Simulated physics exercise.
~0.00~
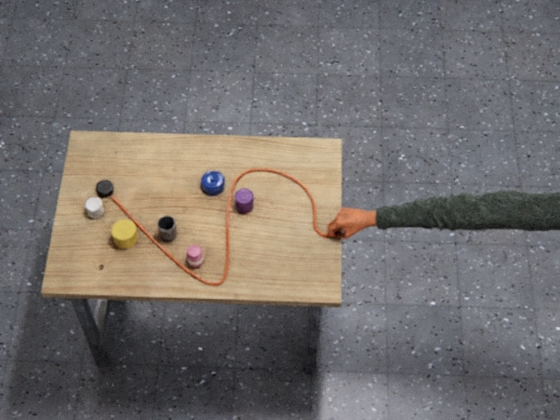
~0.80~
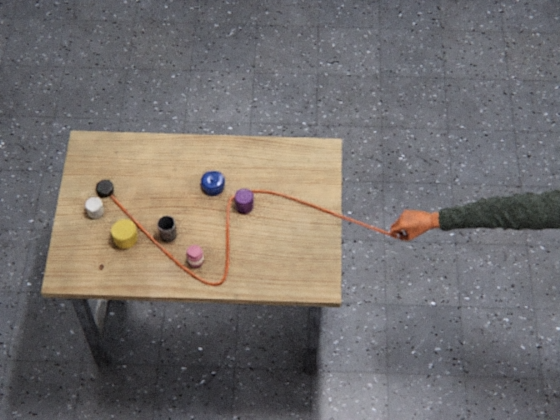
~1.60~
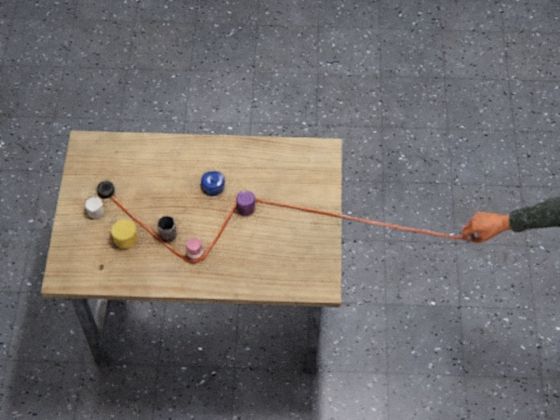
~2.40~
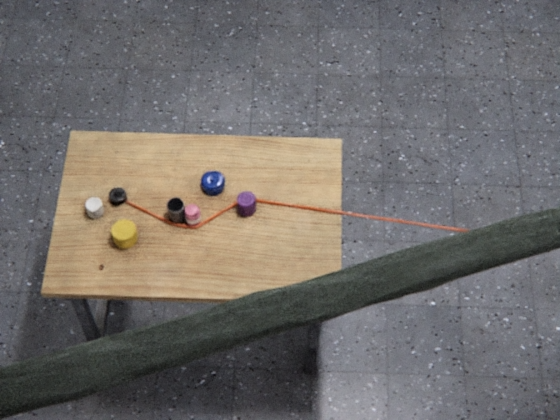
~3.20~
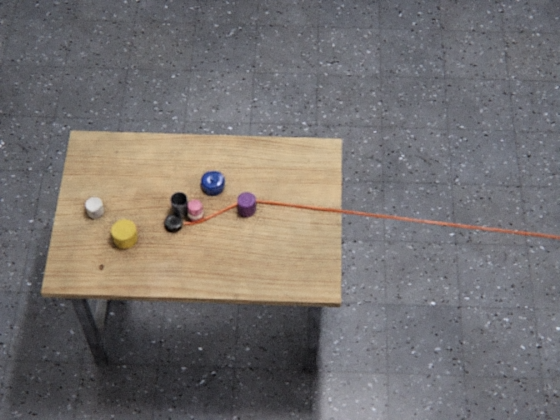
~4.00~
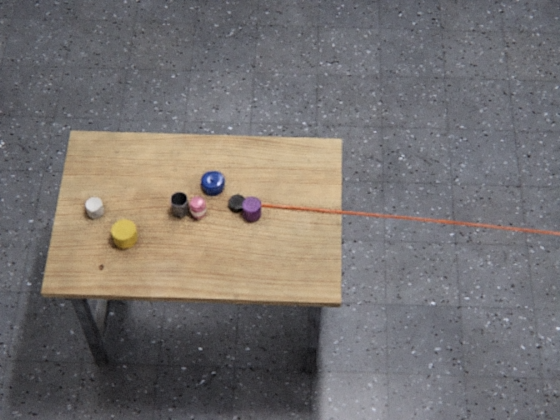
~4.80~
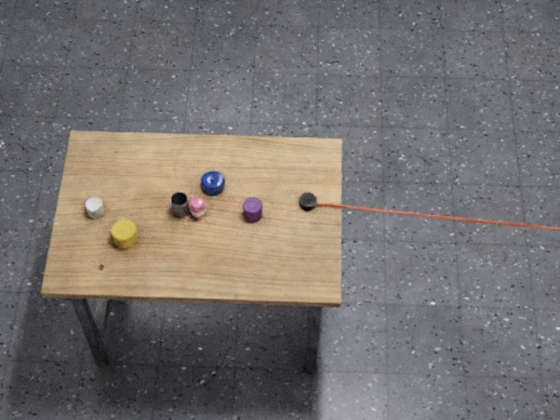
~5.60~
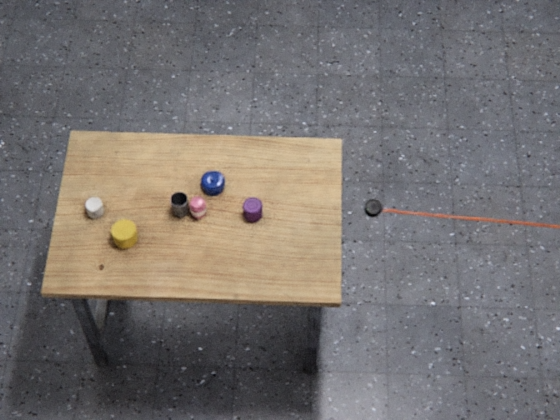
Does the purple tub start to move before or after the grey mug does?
The purple tub starts to move after the grey mug. The mug has already shifted towards the pink jar by the time the purple tub is nudged.
